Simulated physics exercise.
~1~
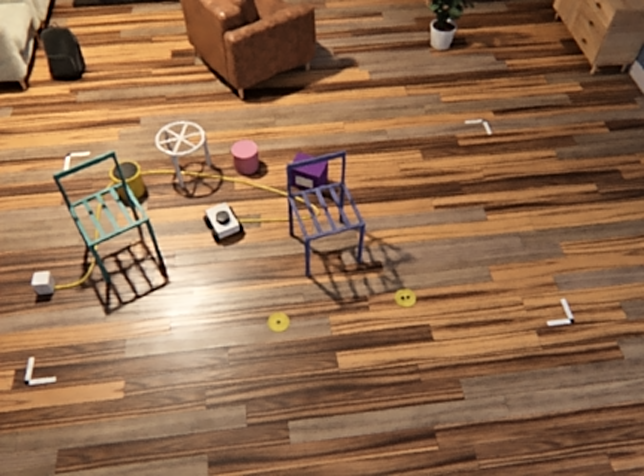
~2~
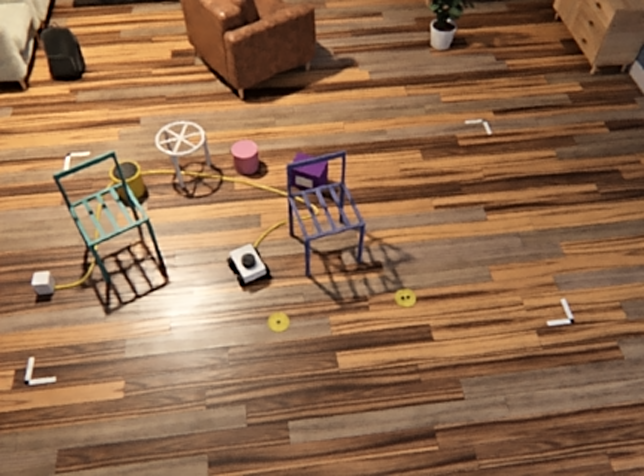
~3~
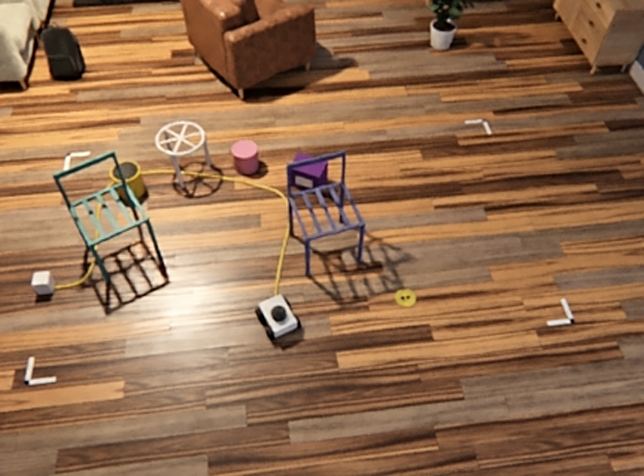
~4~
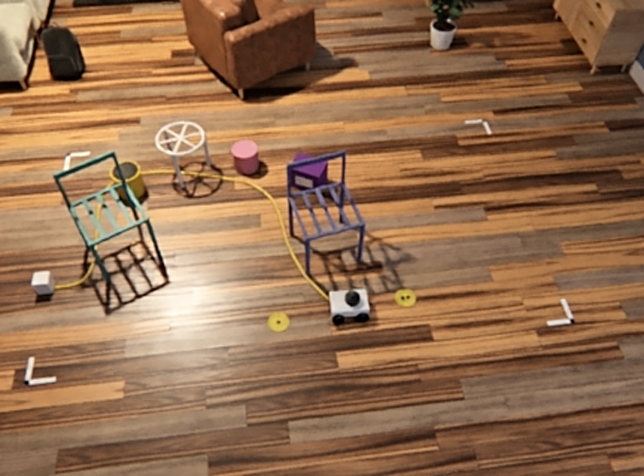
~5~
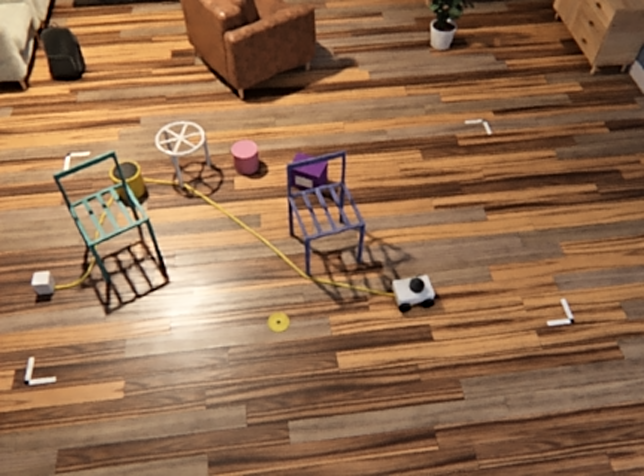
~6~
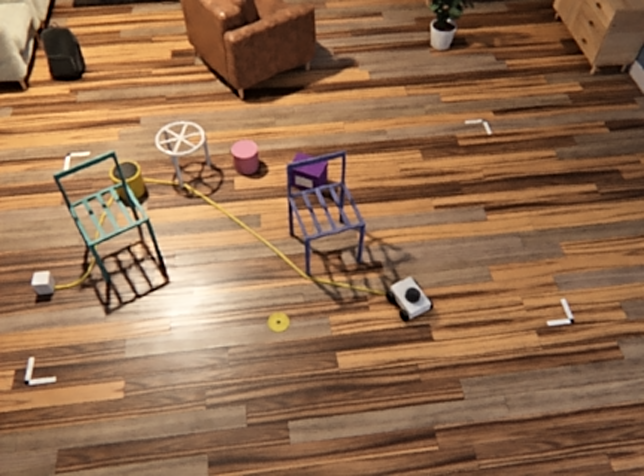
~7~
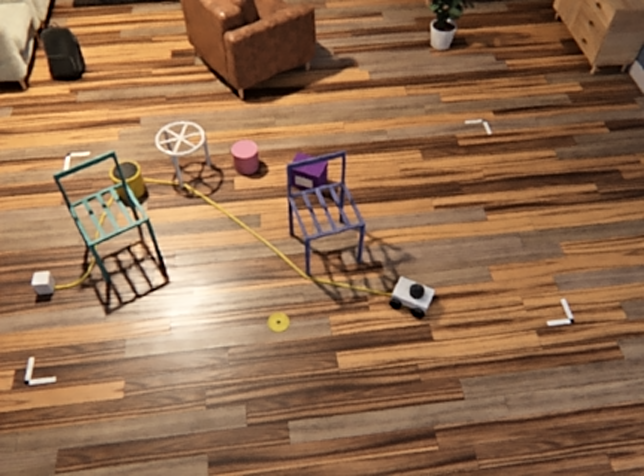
A small white cart trailing a yellow cord rolled down to the first yellow floor mark, then turned right to the second, drawing the cord against the blue chair's leg, and finally stopped there with the plug still in its socket.
